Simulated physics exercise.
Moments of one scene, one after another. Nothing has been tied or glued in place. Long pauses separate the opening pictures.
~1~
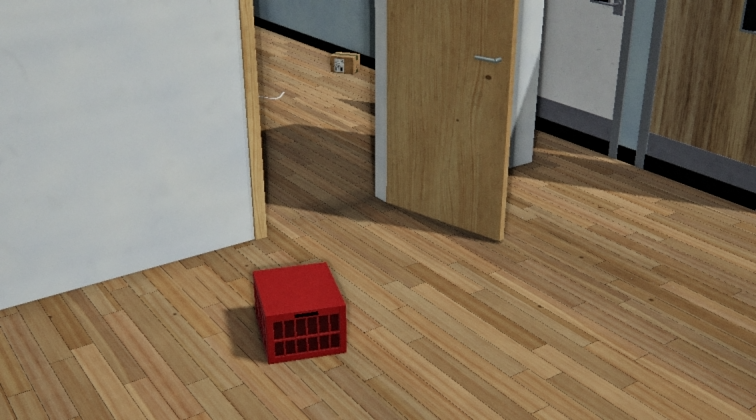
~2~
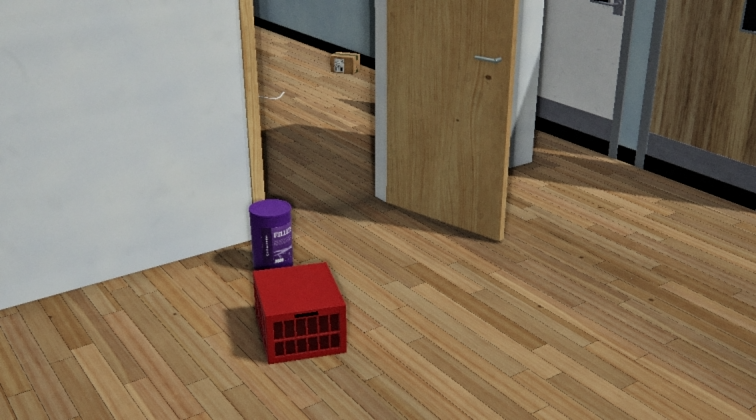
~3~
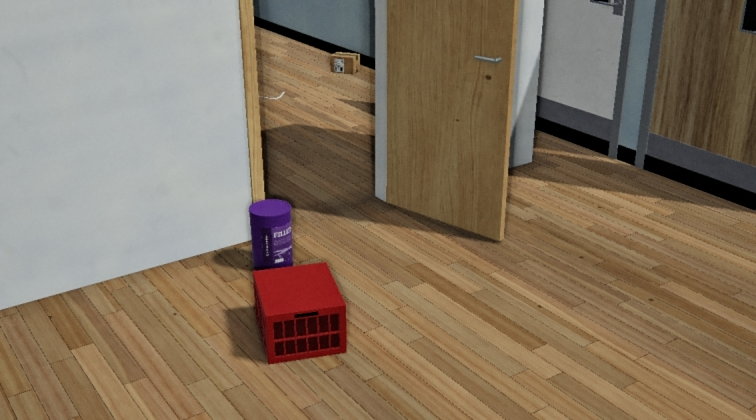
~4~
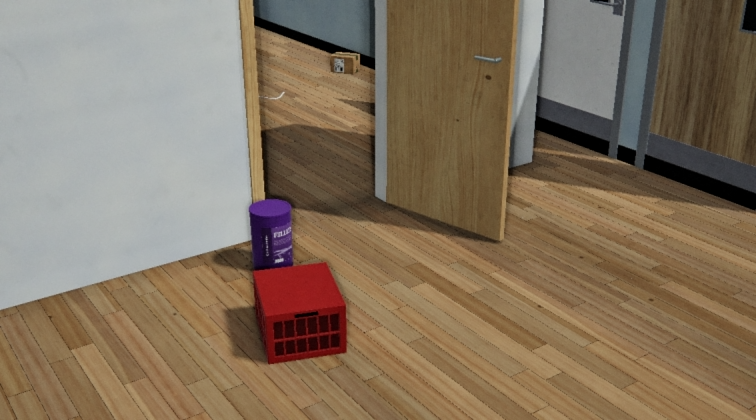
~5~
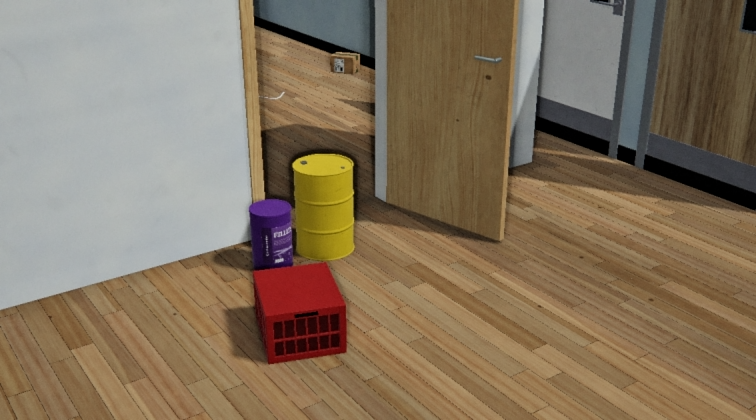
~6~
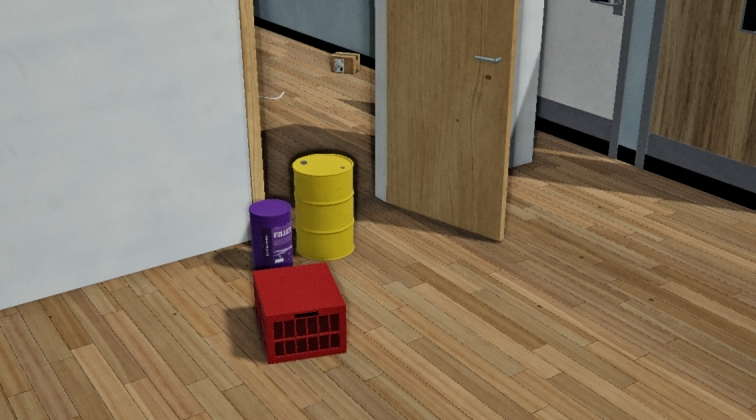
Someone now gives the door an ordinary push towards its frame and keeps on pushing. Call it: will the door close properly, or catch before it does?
Catches before closing.
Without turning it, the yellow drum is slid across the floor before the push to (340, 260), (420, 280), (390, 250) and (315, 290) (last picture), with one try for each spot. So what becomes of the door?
Try one: The door gets held up; try two: It swings to; try three: It gets held up; try four: It swings to.
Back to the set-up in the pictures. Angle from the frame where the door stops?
The answer is roughly 35°.
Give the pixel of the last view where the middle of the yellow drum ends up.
Pretty much around (318, 206), I'd say.
Then, 0.80 s after the last picture, door 90° open.
Then, 1.40 s after the last picture, door 68° open.
Then, 2.00 s after the last picture, door 42° open.
At rest, door 37° open; all 3 in place. Seen from the same camera at the end, yellow drum near (318, 206).
